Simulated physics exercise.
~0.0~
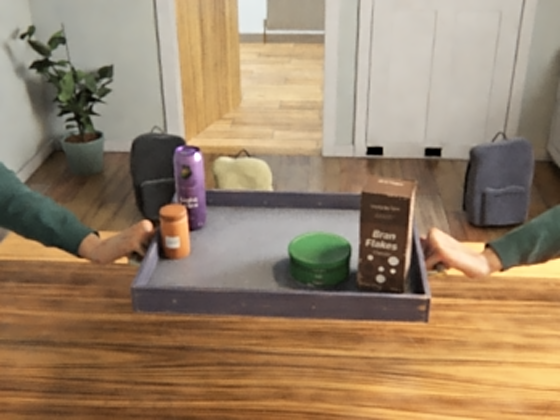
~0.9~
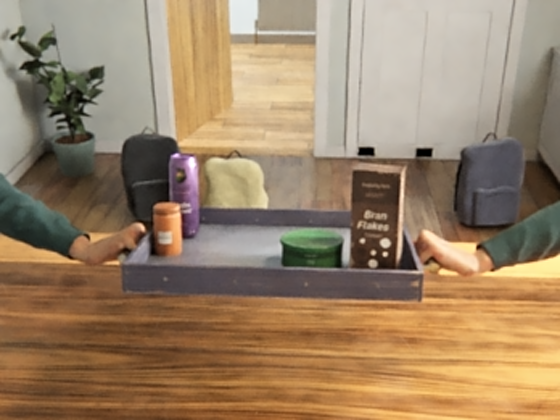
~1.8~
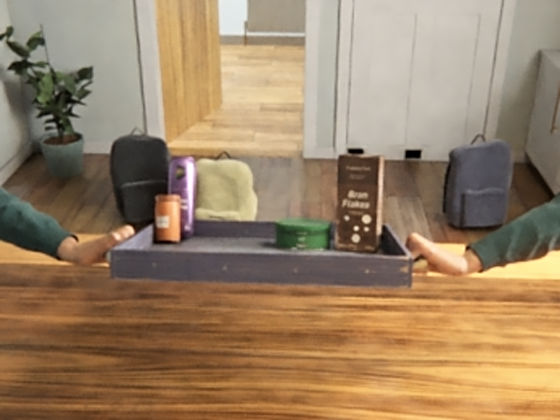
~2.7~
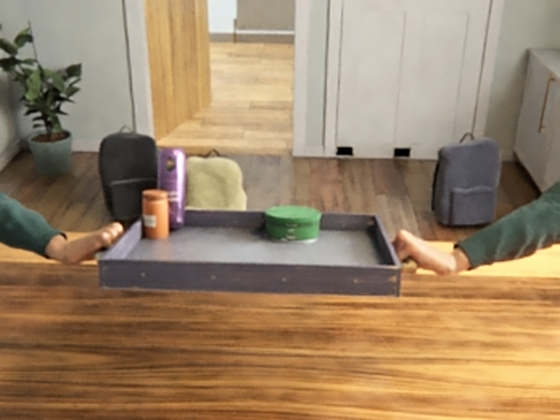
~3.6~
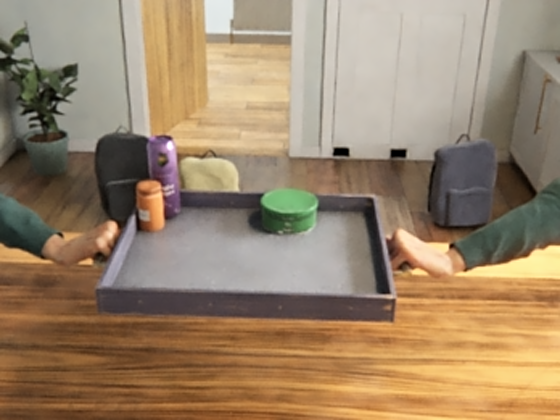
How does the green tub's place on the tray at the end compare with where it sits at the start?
At the start the green tub sits toward the near side of the tray, beside the brown carton. By the end it rests farther back, close to the far rim.
